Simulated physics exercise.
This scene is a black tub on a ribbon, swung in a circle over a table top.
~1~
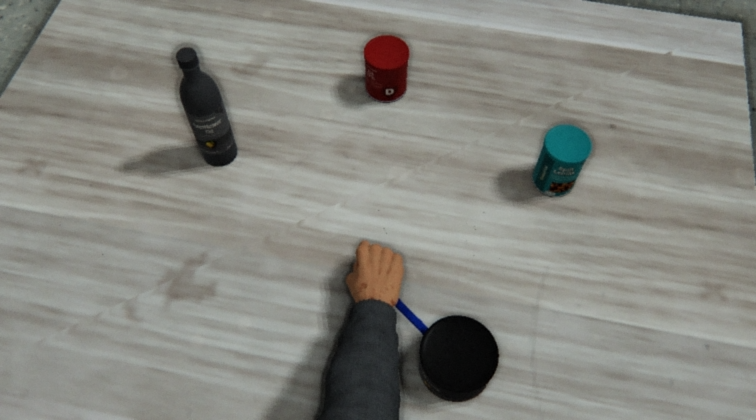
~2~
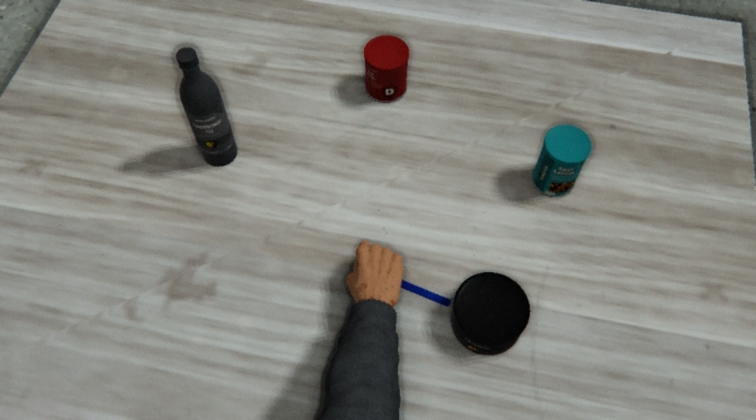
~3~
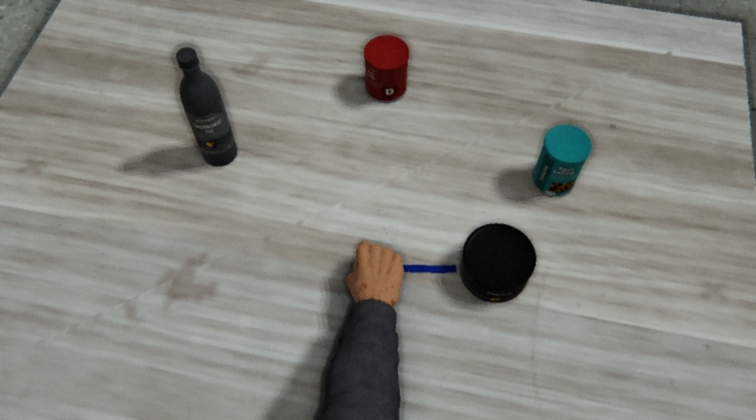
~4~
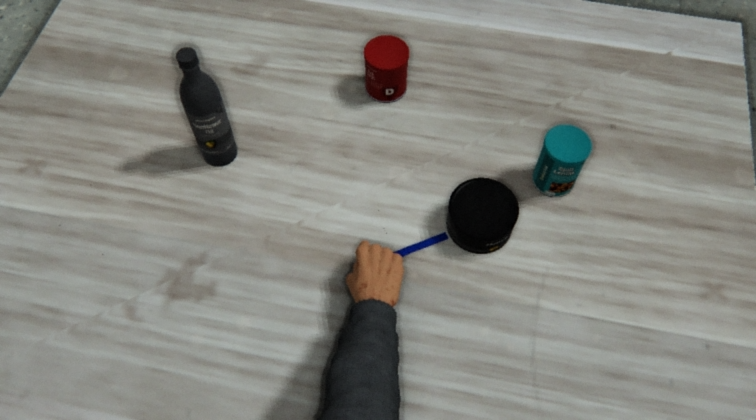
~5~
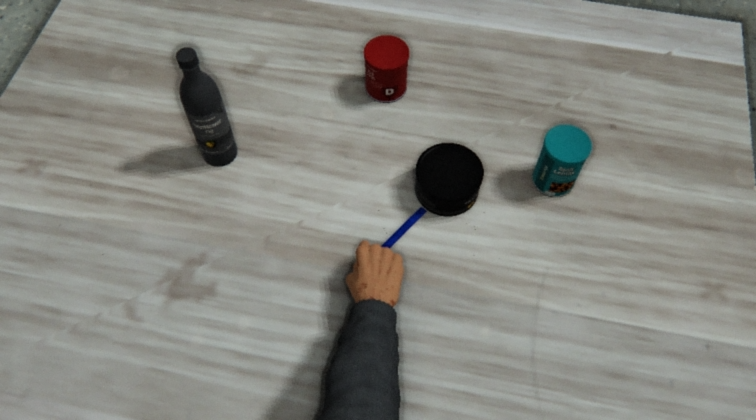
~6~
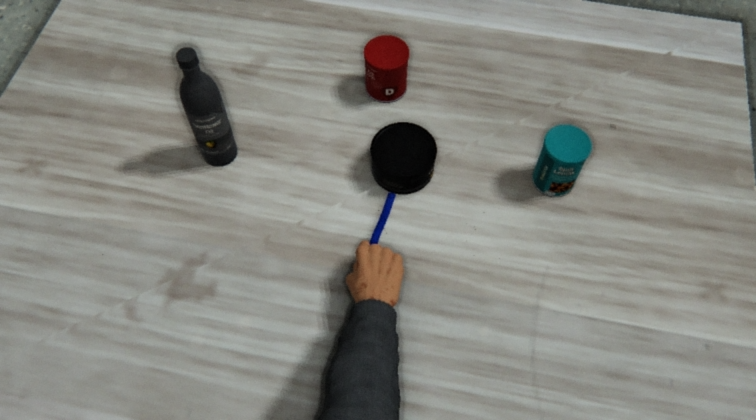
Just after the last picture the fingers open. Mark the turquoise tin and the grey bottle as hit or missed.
Marks: Turquoise tin: Missed; grey bottle: Hit.
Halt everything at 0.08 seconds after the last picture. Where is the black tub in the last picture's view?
It has reached (307, 145) by then.
Then, 0.08 s on from there, tub near (308, 145).
Then, 0.20 s on from there, tub near (264, 136); grey bottle pushed aside.
In the end, tub near (264, 136); grey bottle pushed aside. The turquoise tin escapes it and the grey bottle is struck.
